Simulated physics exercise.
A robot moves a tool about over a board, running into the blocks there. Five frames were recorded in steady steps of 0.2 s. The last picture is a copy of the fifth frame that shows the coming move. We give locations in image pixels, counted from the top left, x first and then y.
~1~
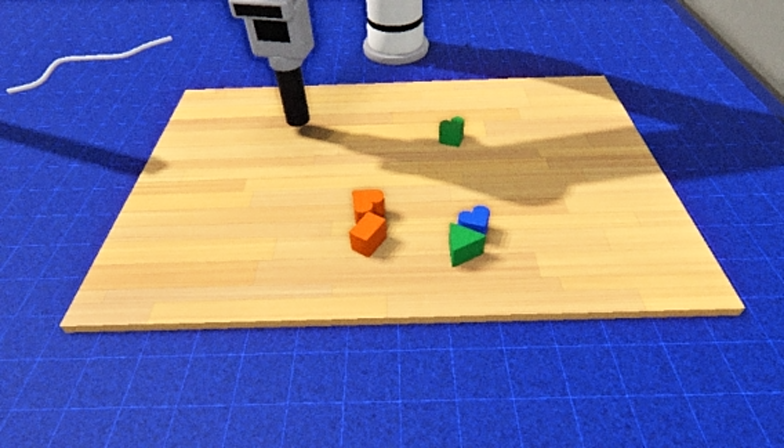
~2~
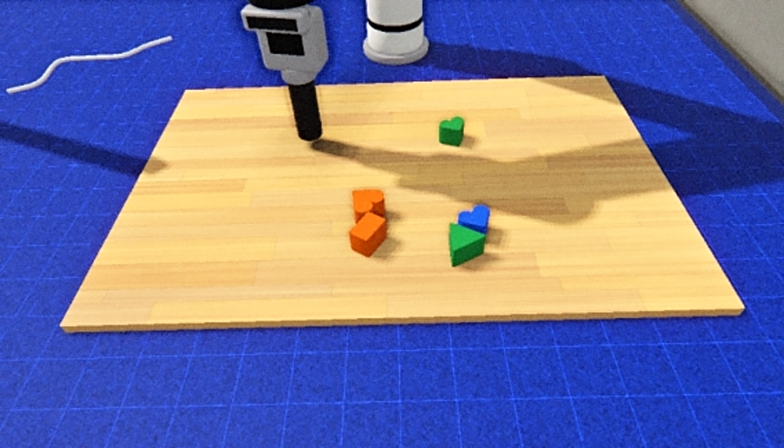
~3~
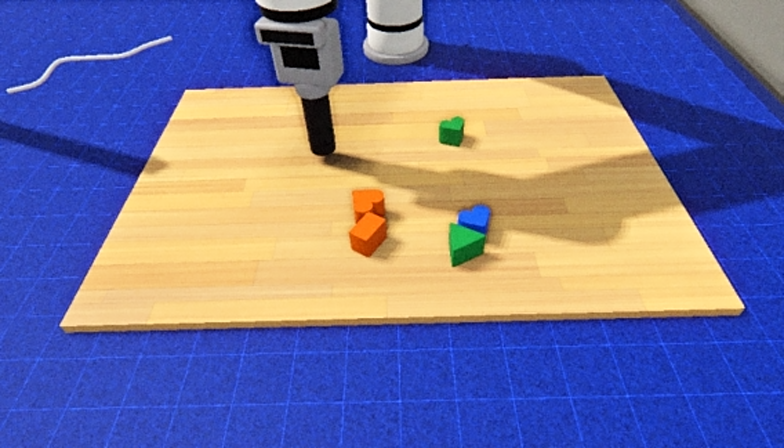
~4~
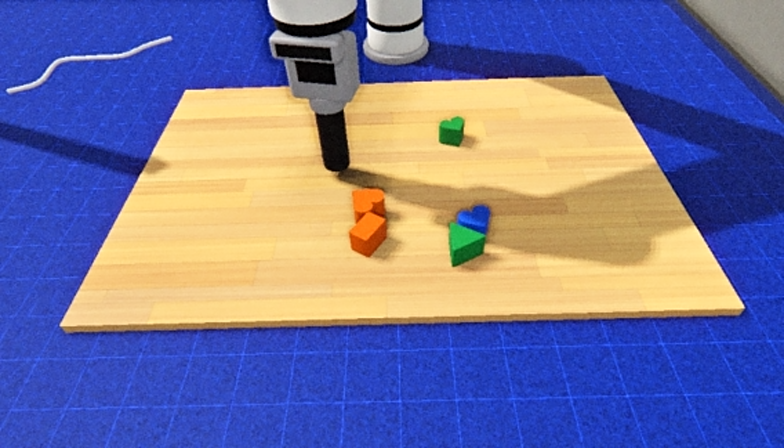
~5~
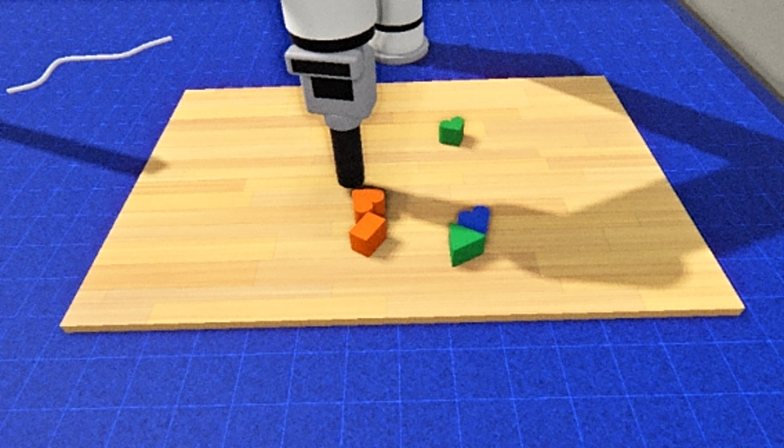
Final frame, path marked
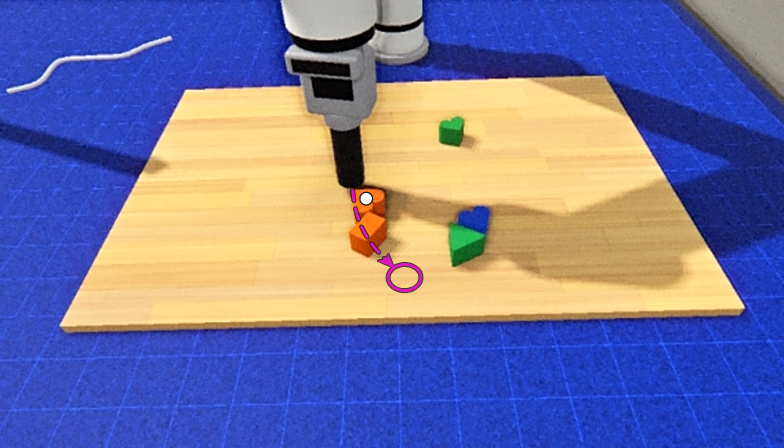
A robot arm moves its black tool diagonally down and right toward the orange blocks.
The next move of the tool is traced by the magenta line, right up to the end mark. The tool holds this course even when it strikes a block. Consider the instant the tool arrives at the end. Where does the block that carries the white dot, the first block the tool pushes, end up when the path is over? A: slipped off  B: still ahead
Option A.
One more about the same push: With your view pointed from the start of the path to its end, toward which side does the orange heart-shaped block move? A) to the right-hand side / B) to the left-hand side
B - to the left-hand side.
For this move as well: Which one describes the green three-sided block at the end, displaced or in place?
It stays.
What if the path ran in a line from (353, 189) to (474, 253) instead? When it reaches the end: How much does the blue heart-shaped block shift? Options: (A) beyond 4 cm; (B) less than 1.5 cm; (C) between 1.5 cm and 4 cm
Option C.
Path on the board, from (353, 189) through (358, 218) and (375, 248) to (405, 277); the dot is on the orange heart-shaped block.
What follows on the original path. One third of the way, tool at (357, 210); orange heart-shaped block at (380, 212), turned 55° anticlockwise; orange rectangle at (378, 233), turned 70° clockwise.
Two thirds of the way, tool at (374, 240); orange heart-shaped block at (404, 226), turned 110° anticlockwise; orange rectangle at (394, 252), turned 65° clockwise.
At the end, tool at (404, 269); orange heart-shaped block at (409, 228), turned 125° anticlockwise; orange rectangle at (426, 276), turned 20° clockwise; green three-sided block in place.
